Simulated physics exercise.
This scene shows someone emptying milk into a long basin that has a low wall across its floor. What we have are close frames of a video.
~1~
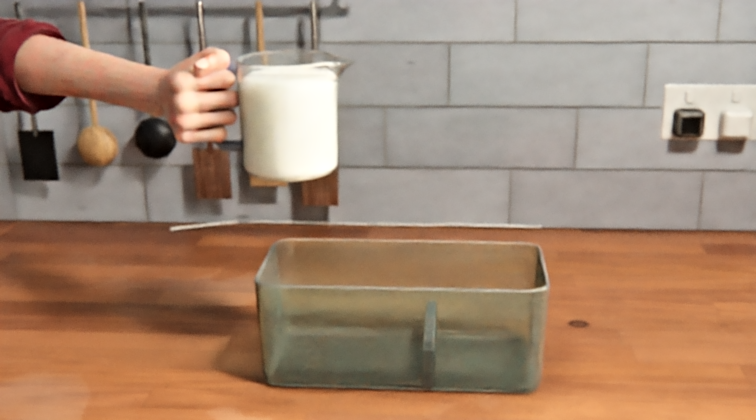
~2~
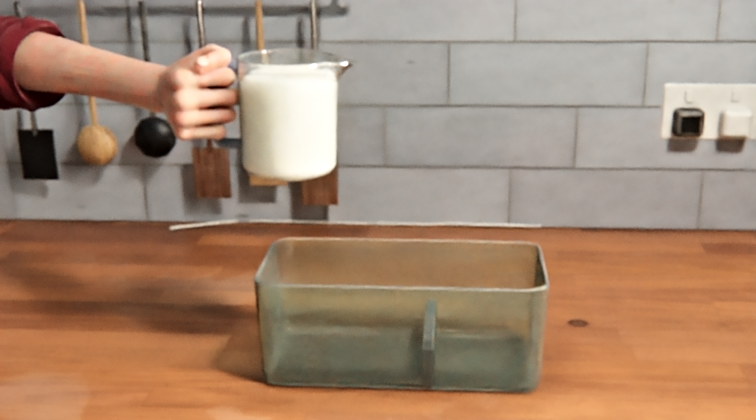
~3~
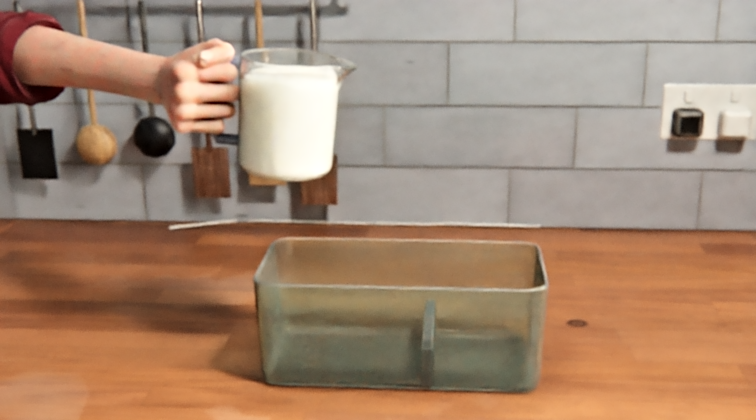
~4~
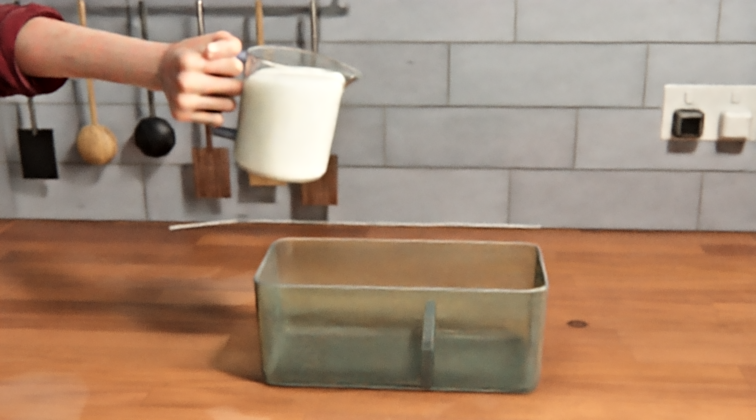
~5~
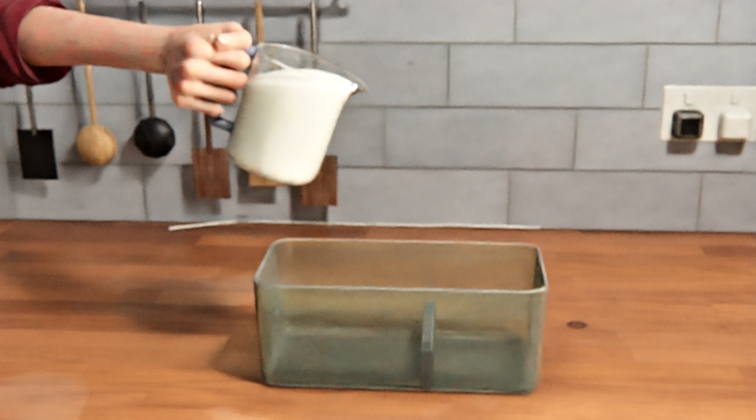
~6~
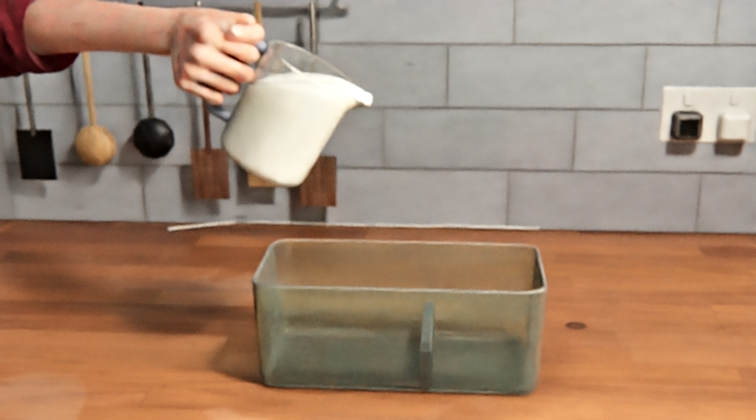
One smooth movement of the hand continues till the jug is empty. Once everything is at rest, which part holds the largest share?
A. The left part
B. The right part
Option A: The left part.
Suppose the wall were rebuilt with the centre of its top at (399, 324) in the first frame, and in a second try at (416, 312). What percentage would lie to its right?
Record: Case 1 near 85 %, case 2 near 60 %.
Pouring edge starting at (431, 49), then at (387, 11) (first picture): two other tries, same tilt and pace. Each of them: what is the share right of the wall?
The first start yields 65 per cent, the second 85 per cent.
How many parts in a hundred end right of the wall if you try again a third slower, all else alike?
Some 50 per cent.
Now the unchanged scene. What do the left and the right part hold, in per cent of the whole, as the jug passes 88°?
On the left 0 per cent, on the right 10 per cent.
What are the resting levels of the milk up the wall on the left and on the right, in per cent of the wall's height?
About 40 left, about 40 right.
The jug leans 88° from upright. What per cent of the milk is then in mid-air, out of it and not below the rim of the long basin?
Around 25 in a hundred.
A moment on, the tilt is 88° and 62 per cent is still to pour, 2 is left of the wall and 11 right of it.
Next, the tilt is 106° and 16 per cent is still to pour, 33 is left of the wall and 33 right of it.
Then the tilt is 106° and 2 per cent is still to pour, 56 is left of the wall and 36 right of it.
Later the tilt is 106° and 0 per cent is still to pour, 61 is left of the wall and 37 right of it.
Finally, 61 per cent lies left of the wall, 38 right of it and 2 outside.
